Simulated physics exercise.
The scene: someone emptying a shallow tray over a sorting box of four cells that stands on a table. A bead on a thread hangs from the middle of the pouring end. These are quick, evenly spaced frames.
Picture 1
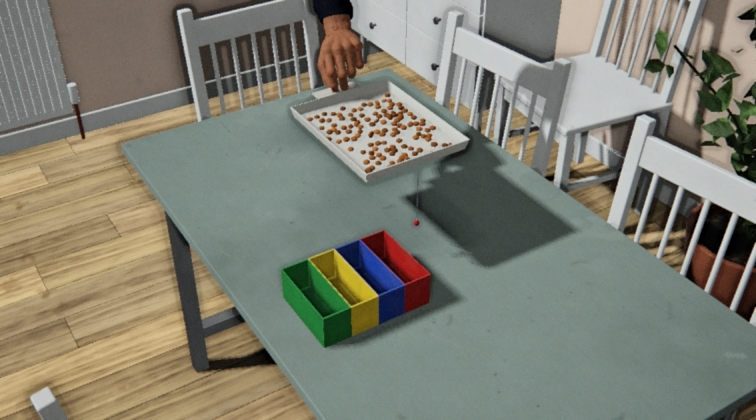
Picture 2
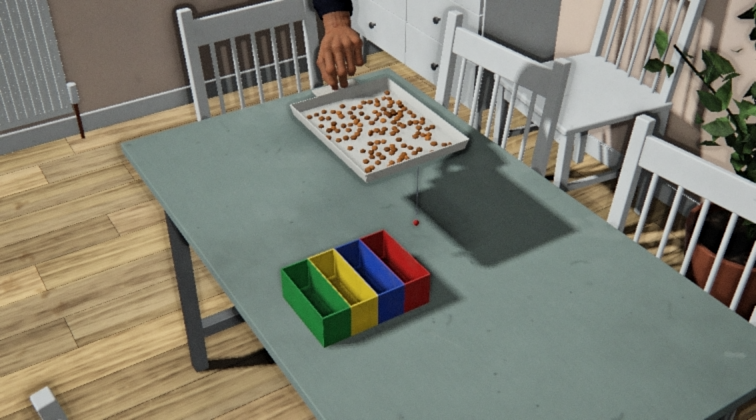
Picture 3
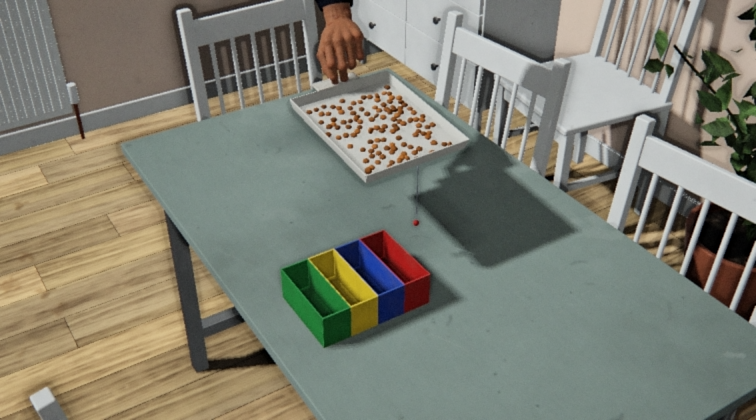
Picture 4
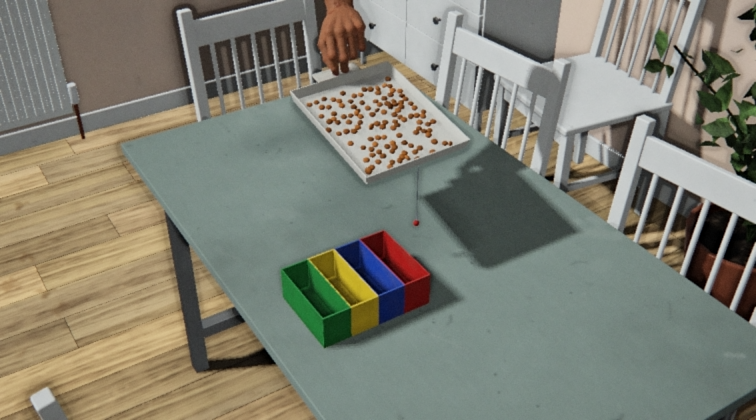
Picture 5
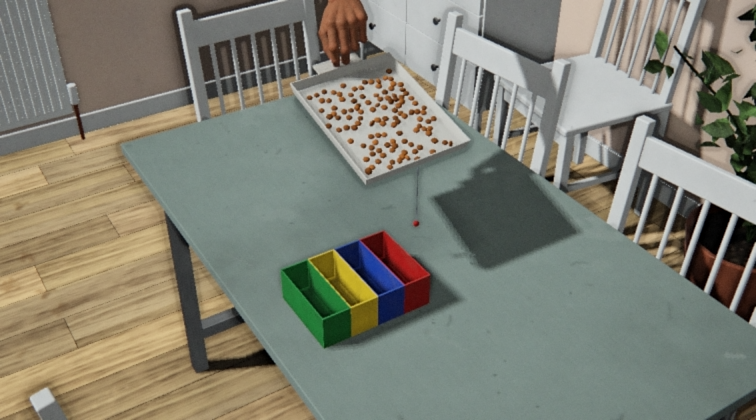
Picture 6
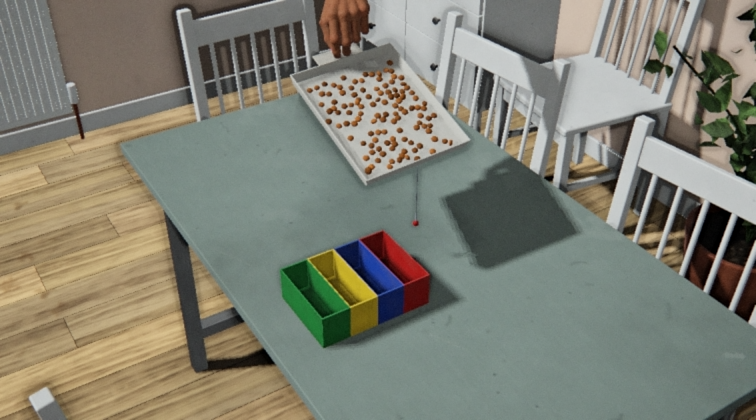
The clip opens on a hand holding a shallow white tray of small brown bits above a table, near a sorting box with green, yellow, blue and red cells. The hand gradually raises the tray's far end, and the near end tilts slightly toward its left corner while the box stays still.
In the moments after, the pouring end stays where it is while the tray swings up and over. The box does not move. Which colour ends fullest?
It favours the red compartment.
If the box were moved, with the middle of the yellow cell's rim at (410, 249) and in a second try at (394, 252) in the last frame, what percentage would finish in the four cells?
Roughly 90 per cent, and 90 per cent.
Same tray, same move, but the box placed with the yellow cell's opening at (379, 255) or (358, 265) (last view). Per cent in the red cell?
Roughly 20 per cent, and 20 per cent.
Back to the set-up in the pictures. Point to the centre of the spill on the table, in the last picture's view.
At about (447, 285).
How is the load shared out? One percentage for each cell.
Green cell: 0 %, yellow cell: 0 %, blue cell: 10 %, red cell: 30 %.
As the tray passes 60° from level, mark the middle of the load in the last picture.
Around (407, 157).
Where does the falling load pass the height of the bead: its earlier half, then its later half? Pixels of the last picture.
The first part at (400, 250); the rest at (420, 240).
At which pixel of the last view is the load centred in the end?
Close to (414, 284).
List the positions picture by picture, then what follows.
In the first picture, corners of the pouring end near (367, 172) and (465, 139), level; middle of the load near (377, 132), bits of cat kibble; bead on its thread near (417, 223); green cell near (337, 325); yellow cell near (365, 313); blue cell near (391, 302); red cell near (417, 291).
In the second picture, corners of the pouring end near (367, 172) and (465, 138), level; middle of the load near (377, 131).
In the third picture, corners of the pouring end near (367, 173) and (465, 138), tipped barely, lowest at the left corner; middle of the load near (377, 128).
In the fourth picture, corners of the pouring end near (367, 175) and (466, 139), tipped a little, lowest at the left corner; middle of the load near (377, 124).
In the fifth picture, corners of the pouring end near (368, 177) and (466, 139), tipped a little, lowest at the left corner; middle of the load near (378, 120).
In the sixth picture, corners of the pouring end near (367, 178) and (467, 139), tipped clearly, lowest at the left corner; middle of the load near (378, 116); green cell near (336, 325); yellow cell near (364, 313); blue cell near (390, 302); red cell near (416, 291).
Shortly afterwards, tray tipped steeply; all but a few on the tray; only a few falling or outside the box.
Next, tray tipped right over; near two thirds on the tray; a little in the red cell; a little in the blue cell; near a quarter falling or outside the box.
Some moments later, tray tipped past a quarter turn; near a third in the red cell; a little in the blue cell; only a few in the yellow cell; near half falling or outside the box.
In the end, tray tipped past a quarter turn; near a third in the red cell; a little in the blue cell; only a few in the yellow cell; none at all in the green cell; near half outside the box.
